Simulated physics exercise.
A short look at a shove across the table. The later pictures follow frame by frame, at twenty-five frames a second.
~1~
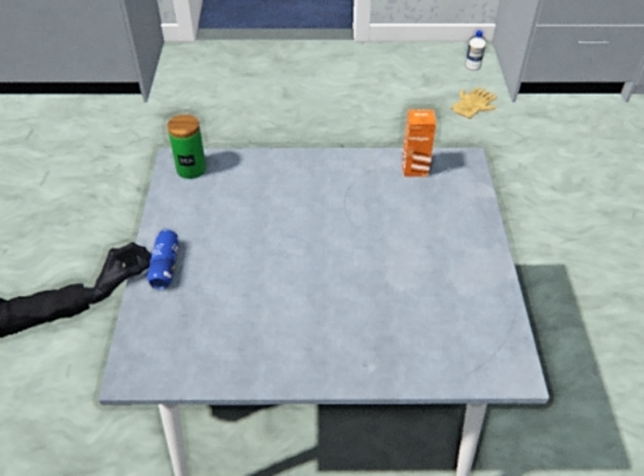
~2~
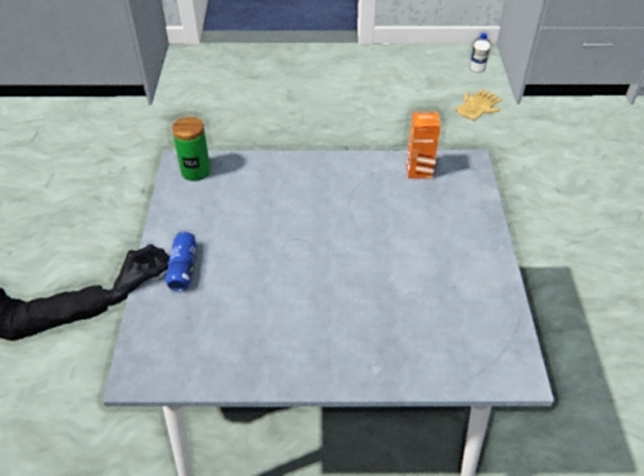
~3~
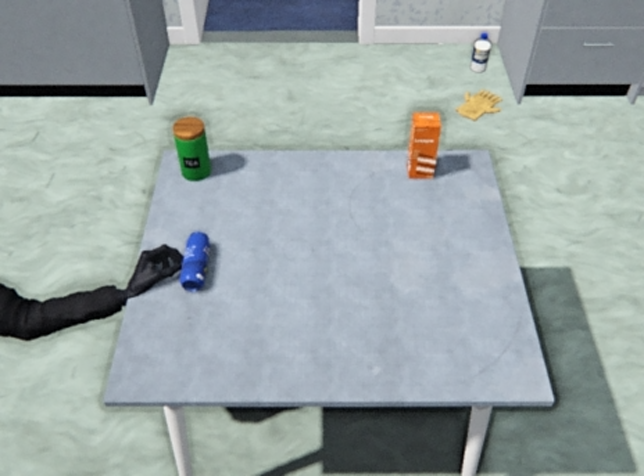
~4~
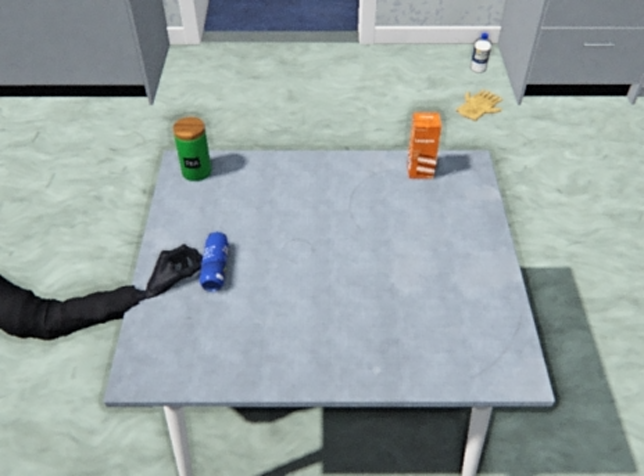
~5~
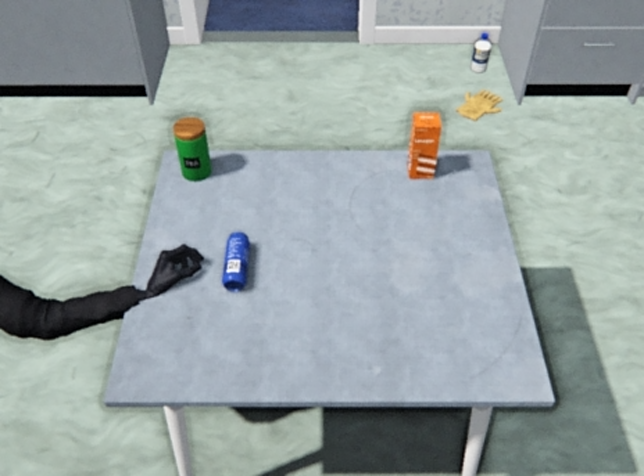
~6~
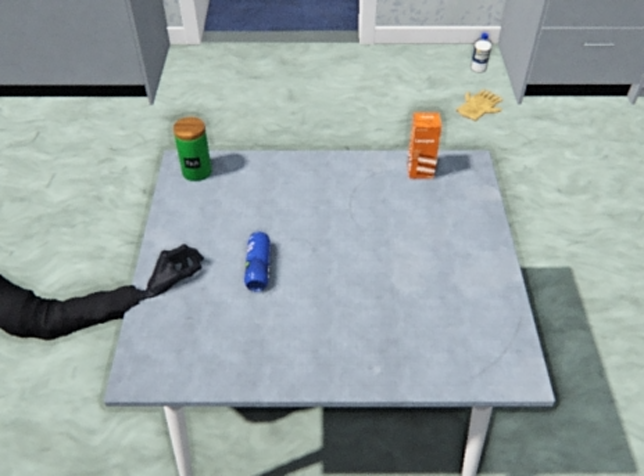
A blue can lying on its side near the left edge of a gray table moves right as a black-gloved hand pushes it. The hand then stays in place while the can rolls farther right, opening a gap, as a green container and an orange box stand still behind.
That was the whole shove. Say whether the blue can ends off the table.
The blue can drops to the floor.
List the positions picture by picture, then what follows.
In the first frame, under the hand; blue can (164, 259).
In the second frame, under the hand; blue can (182, 261).
In the third frame, under the hand; blue can (195, 261).
In the fourth frame, blue can (215, 262).
In the fifth frame, blue can (236, 262) moved about its own width.
In the sixth frame, blue can (258, 261) moved well along.
Then, 0.40 s later than the last frame, blue can moved well along near (456, 261).
Then, 0.80 s later than the last frame, blue can now off the table.
When it is over, off the table, blue can.
